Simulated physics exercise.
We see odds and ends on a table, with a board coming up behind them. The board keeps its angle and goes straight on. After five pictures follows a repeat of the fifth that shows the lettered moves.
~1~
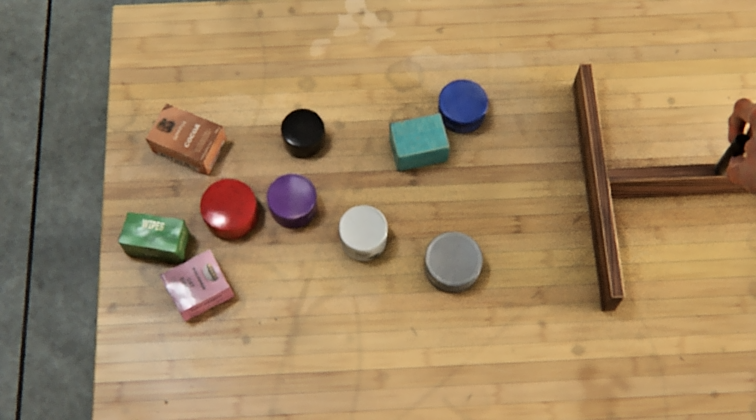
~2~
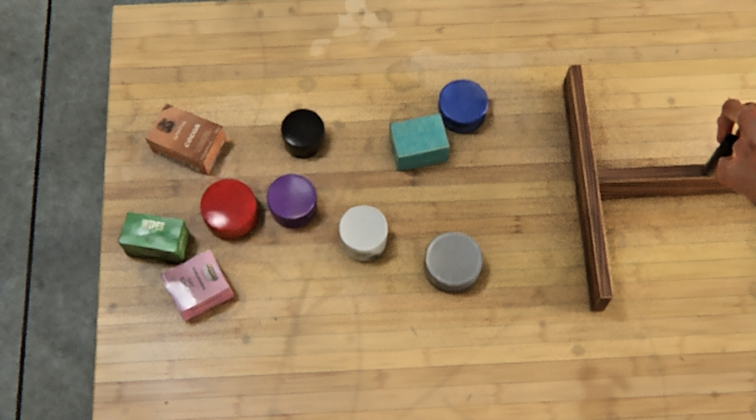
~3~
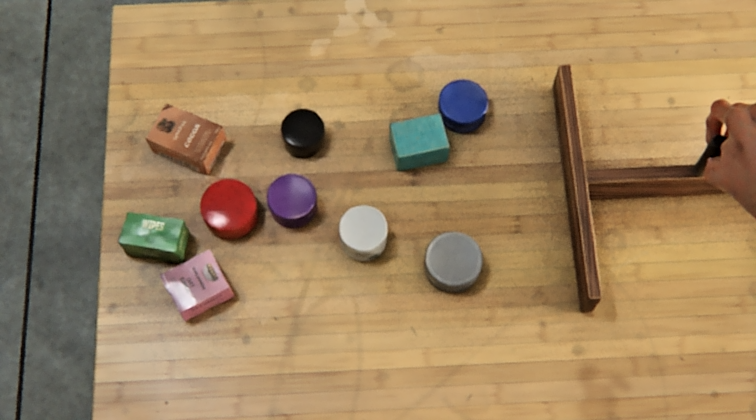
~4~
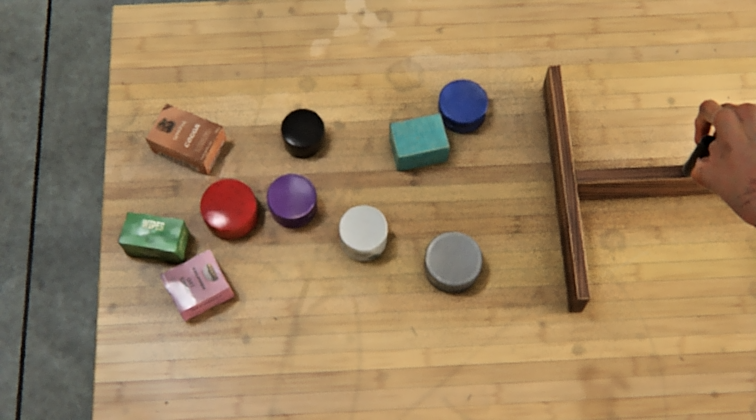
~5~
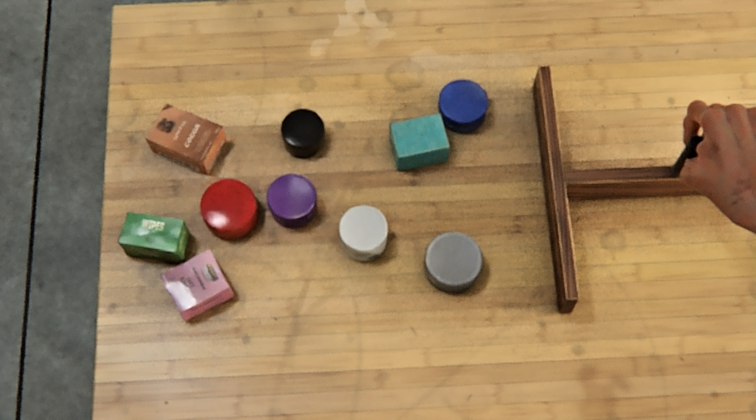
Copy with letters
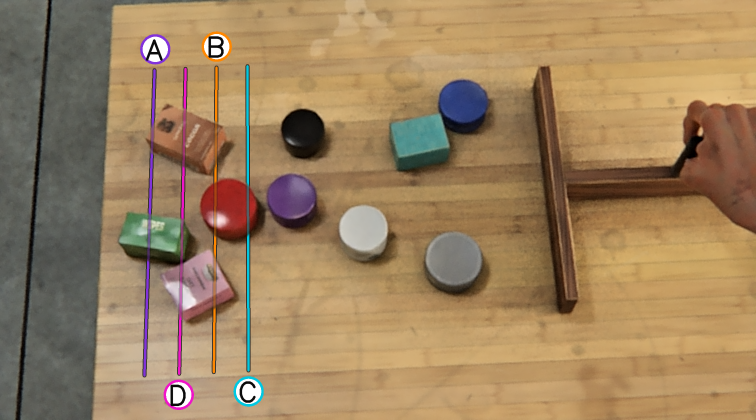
To begin with, assorted round pots and small boxes sit scattered across a wooden table, while a hand at the right grips the handle of a T-shaped wooden board. The hand then pushes the board slowly leftward, narrowing the gap to the blue and grey tubs, while every item stays still, untouched.
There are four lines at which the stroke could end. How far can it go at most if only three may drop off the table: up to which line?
Line D.
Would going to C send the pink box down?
By then, no.
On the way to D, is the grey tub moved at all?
Yes.
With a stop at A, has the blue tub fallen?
No.
On the marked copy, A at (150, 214); B at (215, 211); C at (248, 210); D at (183, 213).
Following D. Soon after the start, board (423, 183); blue tub (384, 100); grey tub (392, 267).
Later, board (287, 189); green box (133, 251); orange box (166, 140).
In the end, board (181, 194); green box over the edge; pink box over the edge; three fallen.
As for the rest, A drops five; B is within the limit but short; C is within the limit but short.
